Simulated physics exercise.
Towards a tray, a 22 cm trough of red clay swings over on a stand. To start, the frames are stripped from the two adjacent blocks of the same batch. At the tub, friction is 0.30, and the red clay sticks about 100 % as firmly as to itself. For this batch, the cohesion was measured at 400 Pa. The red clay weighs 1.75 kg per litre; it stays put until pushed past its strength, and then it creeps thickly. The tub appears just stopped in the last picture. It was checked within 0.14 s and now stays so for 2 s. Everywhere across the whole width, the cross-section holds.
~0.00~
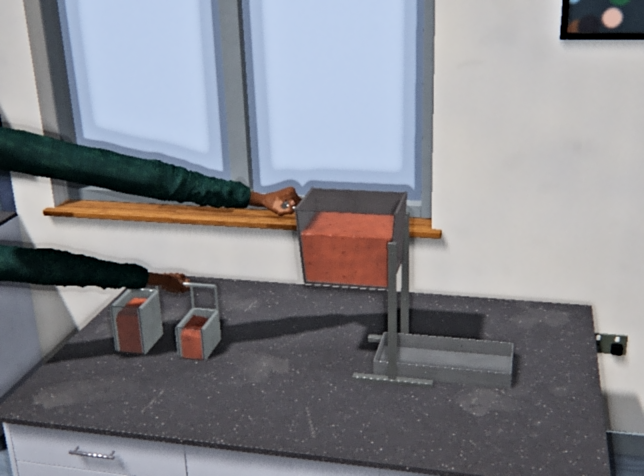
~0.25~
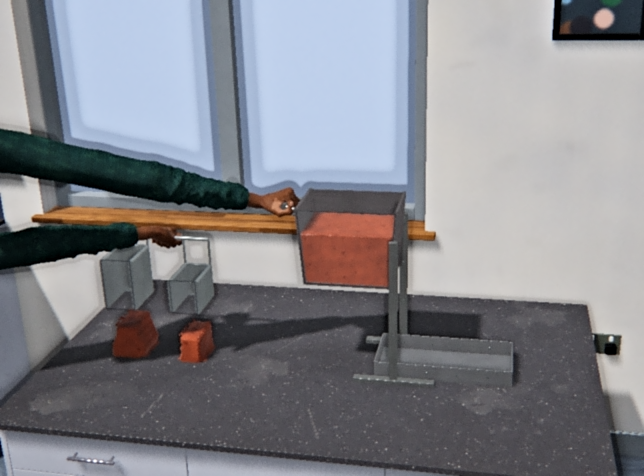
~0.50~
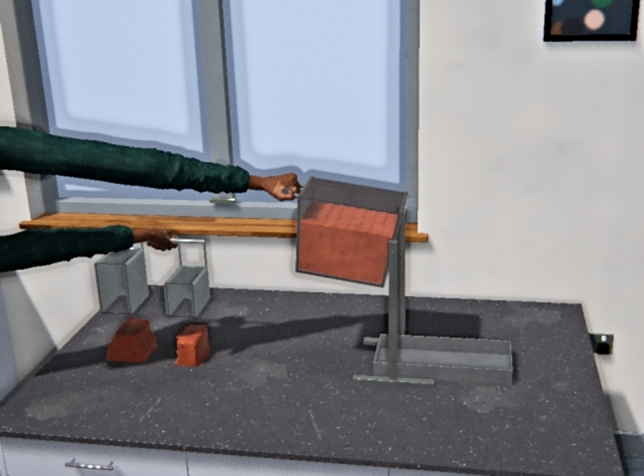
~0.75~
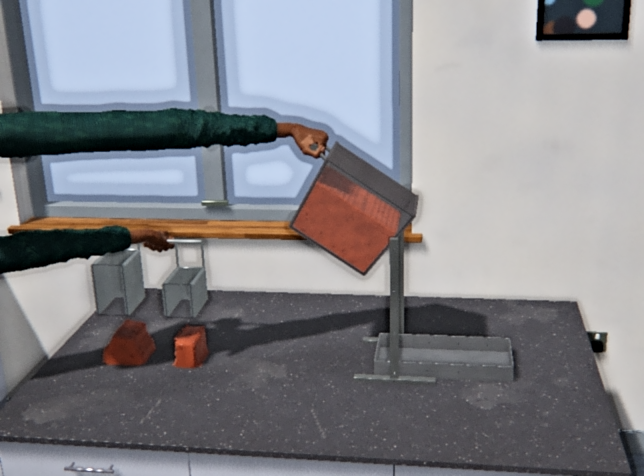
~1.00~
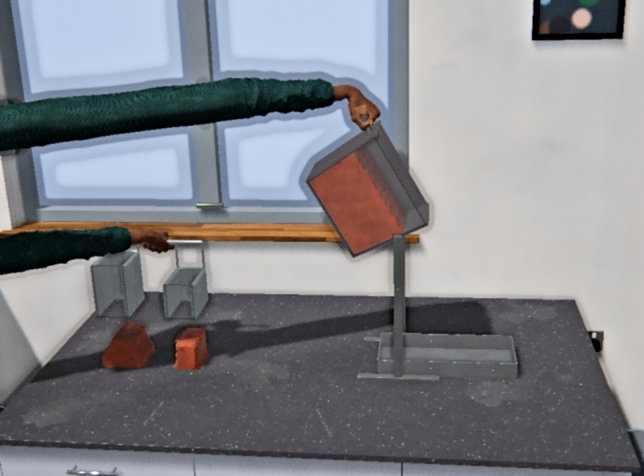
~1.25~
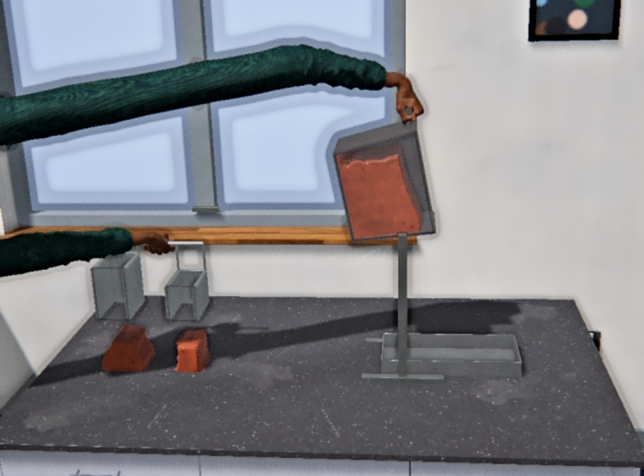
On a dark countertop by a window, one hand lifts two small containers off red clay blocks, the left block slumping slightly, while another hand swings a trough of red clay steeply over on its stand.
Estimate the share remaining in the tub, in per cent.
Roughly 75 per cent remains in the tub.
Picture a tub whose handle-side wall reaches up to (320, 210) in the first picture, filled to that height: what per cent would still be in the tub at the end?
Near 100 per cent.
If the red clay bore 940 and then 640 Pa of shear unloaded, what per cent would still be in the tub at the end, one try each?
In that order: 100 %, 100 %.
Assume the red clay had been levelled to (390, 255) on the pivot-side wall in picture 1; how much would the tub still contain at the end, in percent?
About 100 %.
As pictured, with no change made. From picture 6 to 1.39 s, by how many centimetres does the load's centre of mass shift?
Looks like around 3 cm to me.
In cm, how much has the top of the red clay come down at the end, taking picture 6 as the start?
0 cm.
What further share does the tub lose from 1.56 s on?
Roughly 10 percent of the load.
After 1.39 s, the tub is at 79 degrees and holds 98 %.
After 1.56 s, the tub is at 79 degrees and holds 84 %.
After 1.73 s, the tub is at 79 degrees and holds 76 %.
After 1.90 s, the tub is at 79 degrees and holds 75 %.
After 3.25 s, at the end, the tub is at 79 degrees and holds 75 %.
